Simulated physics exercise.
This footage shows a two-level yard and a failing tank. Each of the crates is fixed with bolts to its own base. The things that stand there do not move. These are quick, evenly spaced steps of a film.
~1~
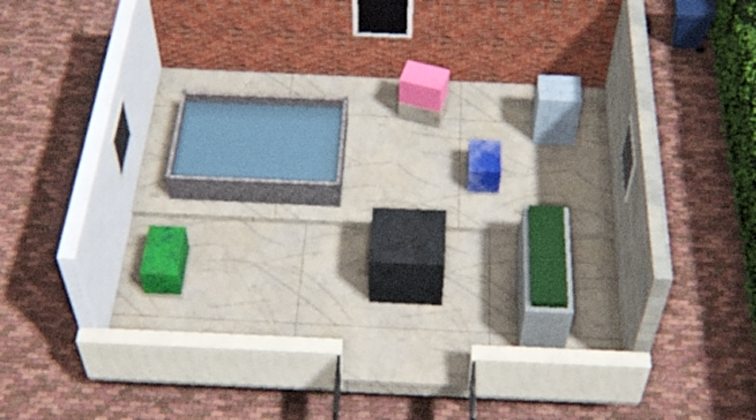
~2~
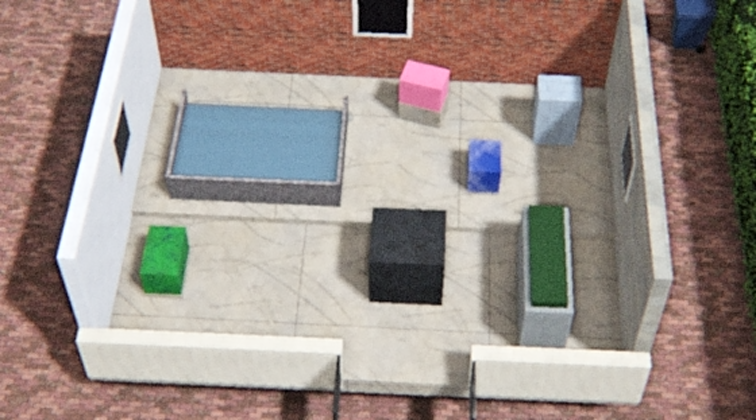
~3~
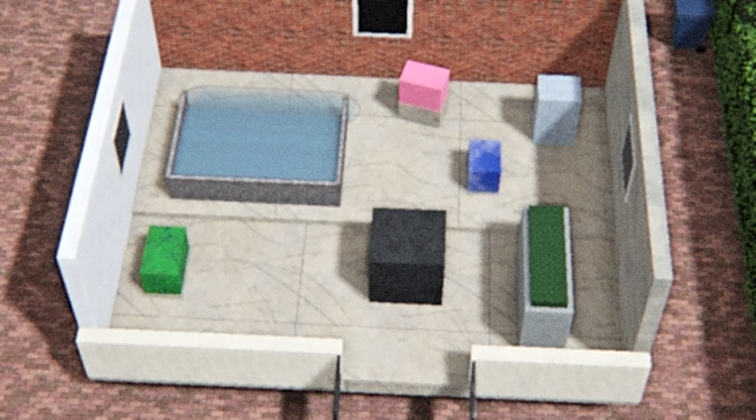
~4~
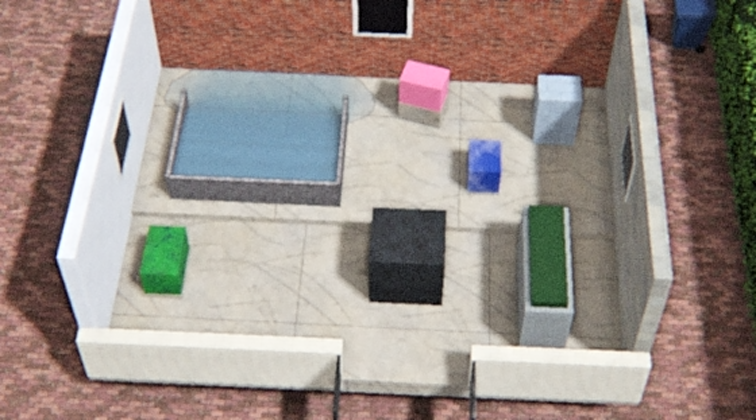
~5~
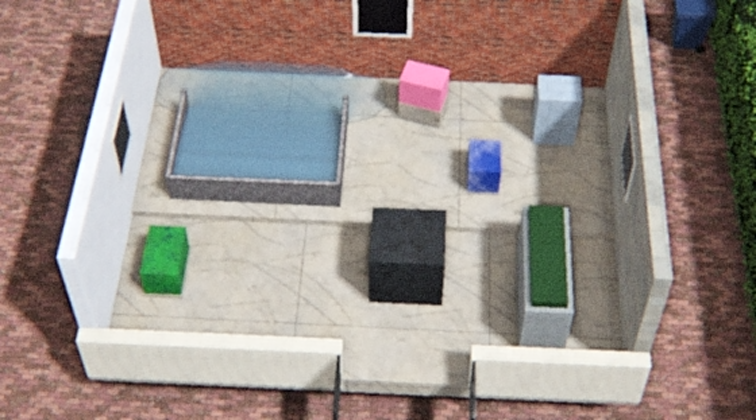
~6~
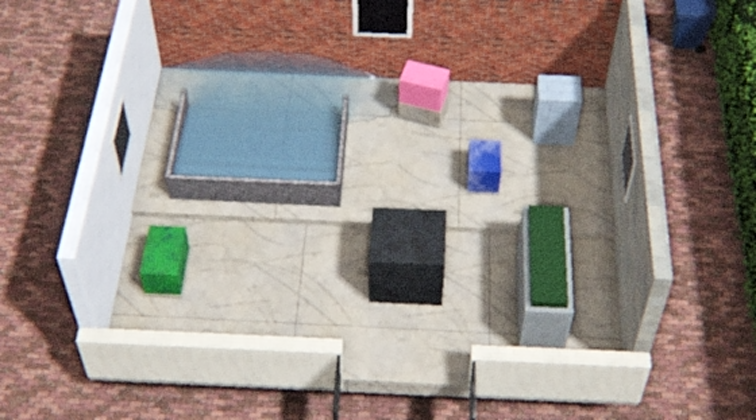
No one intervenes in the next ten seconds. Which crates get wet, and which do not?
Crate by crate: The green crate does, the blue crate does, the pink crate does not.
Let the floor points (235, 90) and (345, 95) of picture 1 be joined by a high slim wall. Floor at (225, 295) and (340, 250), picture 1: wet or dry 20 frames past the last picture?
In order, I'd call them bare and bare.
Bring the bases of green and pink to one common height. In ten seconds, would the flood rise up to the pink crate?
Pink crate: Flooded.
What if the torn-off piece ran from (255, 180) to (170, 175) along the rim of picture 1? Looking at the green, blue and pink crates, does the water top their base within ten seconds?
The green crate is reached; the blue crate is not reached; the pink crate is not reached.
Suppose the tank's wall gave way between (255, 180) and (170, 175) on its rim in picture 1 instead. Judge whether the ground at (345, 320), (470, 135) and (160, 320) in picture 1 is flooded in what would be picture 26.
Taken in turn, that's reached, not reached, and finally reached.
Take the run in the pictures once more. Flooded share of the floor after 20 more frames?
I reckon around 45 %.
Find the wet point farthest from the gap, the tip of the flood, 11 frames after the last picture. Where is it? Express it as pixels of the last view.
Approximate pixel: (556, 91).
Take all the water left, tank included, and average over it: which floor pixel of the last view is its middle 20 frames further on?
Near (291, 140).
A moment on, water covers 10 % of the floor; the green crate not reached, the blue crate not reached, the pink crate water round its plinth.
Next, water covers 20 % of the floor; the green crate not reached, the blue crate not reached, the pink crate water round its plinth.
Then, water covers 45 % of the floor; the green crate water round its plinth, the blue crate water round its plinth, the pink crate water round its plinth.
Later, water covers 85 % of the floor; the green crate water round its plinth, the blue crate water round its plinth, the pink crate water round its plinth.
In the end, water covers 90 % of the floor; the green crate was topped, the blue crate was topped, the pink crate stayed above the water.
